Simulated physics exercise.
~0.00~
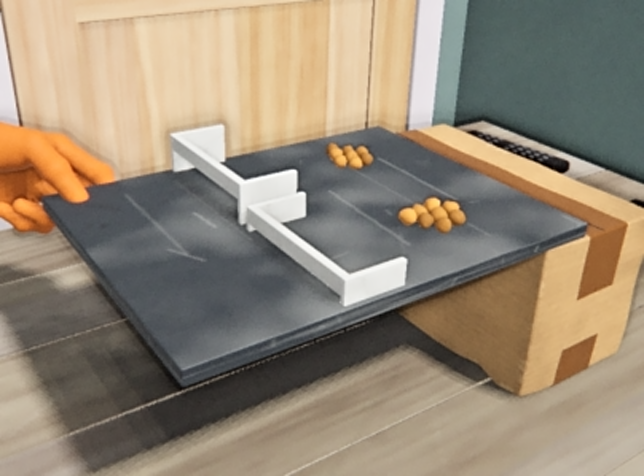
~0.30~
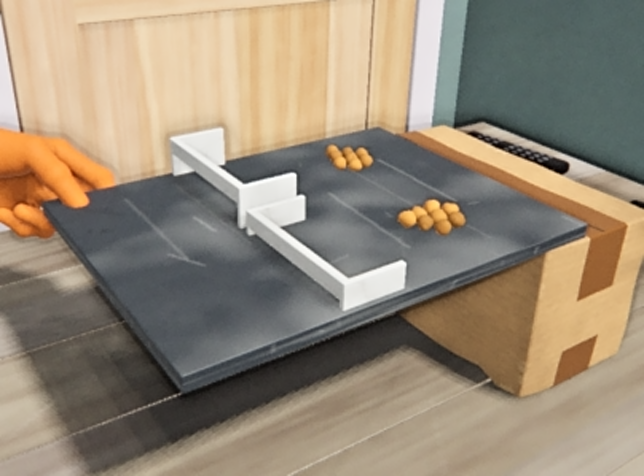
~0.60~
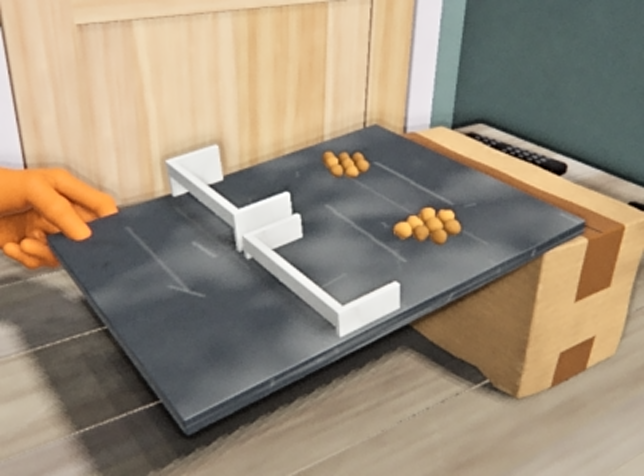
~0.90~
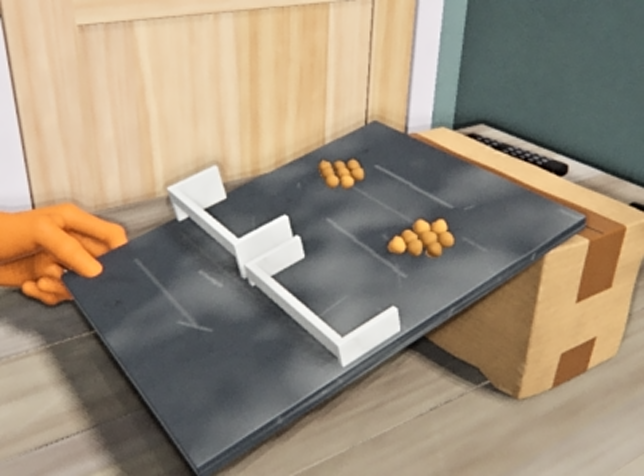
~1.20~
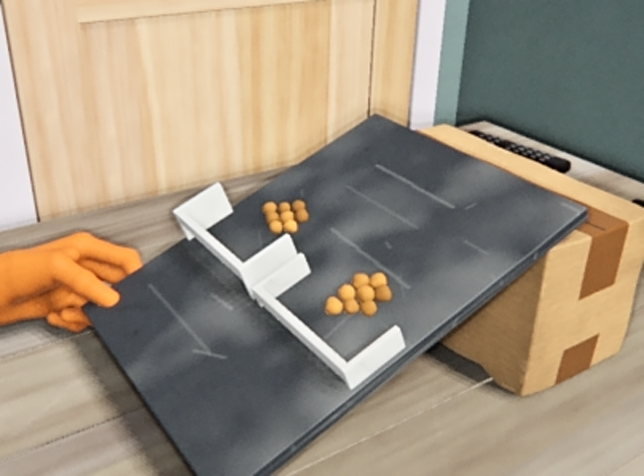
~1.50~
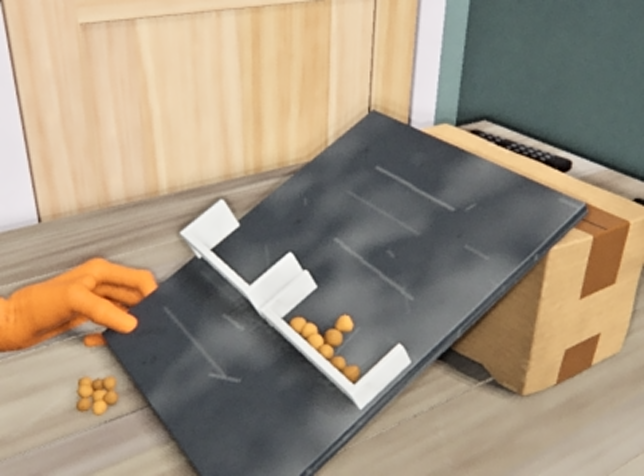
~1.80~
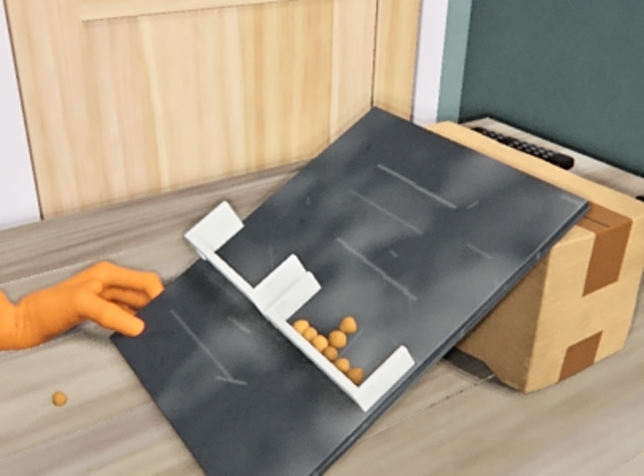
At first, an orange hand at the left holds up one end of a dark board whose other end rests on a cardboard box, with two clusters of small orange-brown balls lying upslope of white gates. The hand lowers its end and the board tilts more steeply, while the balls barely shift. Then both clusters roll down to the left toward the gates. The near cluster is caught and piles up behind its gate, but the far one gets past its own and rolls onto the floor. Finally, the board rests as a ramp, the near balls still held, with a single stray ball visible at the left.
